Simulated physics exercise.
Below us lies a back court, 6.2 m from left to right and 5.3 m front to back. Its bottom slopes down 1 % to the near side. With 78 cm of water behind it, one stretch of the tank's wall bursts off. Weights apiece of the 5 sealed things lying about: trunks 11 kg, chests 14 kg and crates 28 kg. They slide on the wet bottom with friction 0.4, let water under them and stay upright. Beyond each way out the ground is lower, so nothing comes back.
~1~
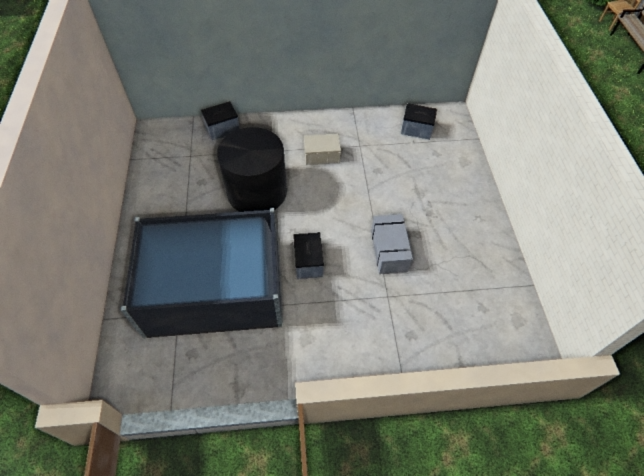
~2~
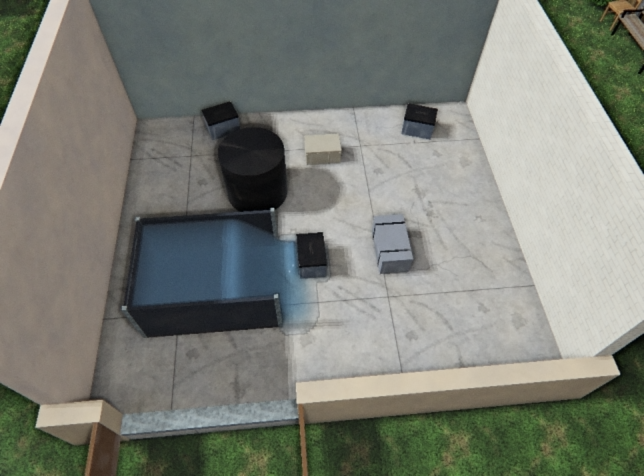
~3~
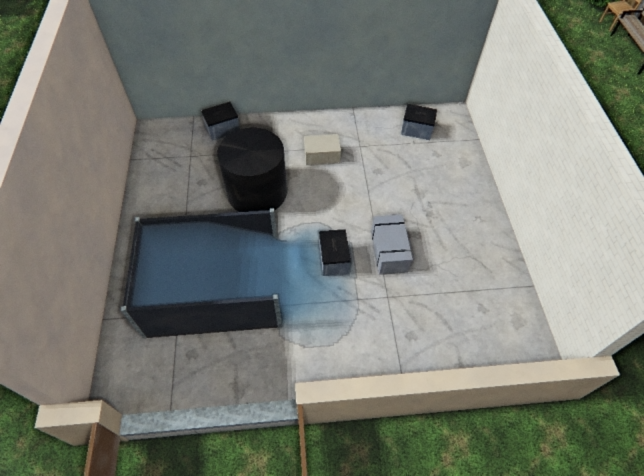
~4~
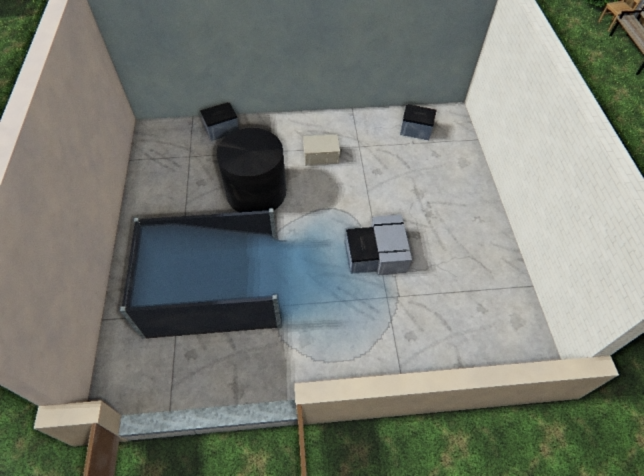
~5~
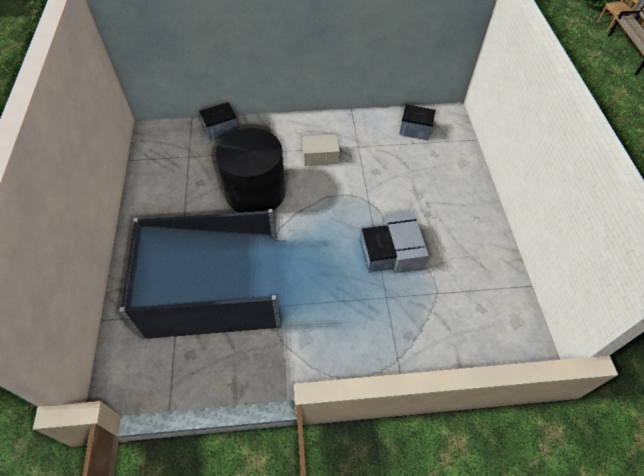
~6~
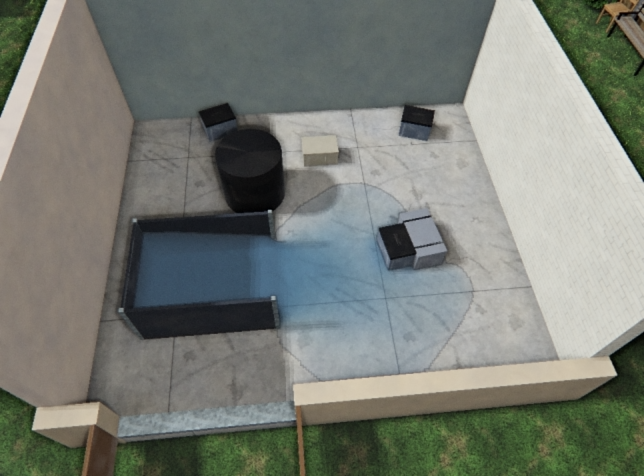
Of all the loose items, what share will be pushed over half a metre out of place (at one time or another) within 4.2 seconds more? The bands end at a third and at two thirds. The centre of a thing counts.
It is from one to two thirds.
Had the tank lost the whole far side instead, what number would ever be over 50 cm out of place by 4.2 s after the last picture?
Then 4.
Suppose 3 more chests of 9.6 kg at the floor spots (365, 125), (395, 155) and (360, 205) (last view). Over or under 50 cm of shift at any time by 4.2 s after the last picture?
In turn: Over, more, past it.
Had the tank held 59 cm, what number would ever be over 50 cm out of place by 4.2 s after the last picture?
Then 2.
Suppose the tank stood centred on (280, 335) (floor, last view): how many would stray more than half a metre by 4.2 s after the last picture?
In that case 3 of them.
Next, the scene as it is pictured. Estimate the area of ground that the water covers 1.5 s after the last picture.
Roughly 19 m2.
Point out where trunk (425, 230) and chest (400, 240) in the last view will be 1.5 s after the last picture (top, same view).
Near (505, 200) and (482, 226).
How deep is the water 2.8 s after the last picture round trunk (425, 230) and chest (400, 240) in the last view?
About 15 and 16 cm.
Then, 0.4 s after the last picture 2 of 5 are over 50 cm from their spots; 1 afloat.
Then, 1.5 s after the last picture 2 of 5 are over 50 cm from their spots; 2 afloat.
Then, 2.8 s after the last picture 2 of 5 are over 50 cm from their spots; 3 afloat.
Then, 4.2 s after the last picture 3 of 5 are over 50 cm from their spots, and 3 have been at some point; 2 afloat.
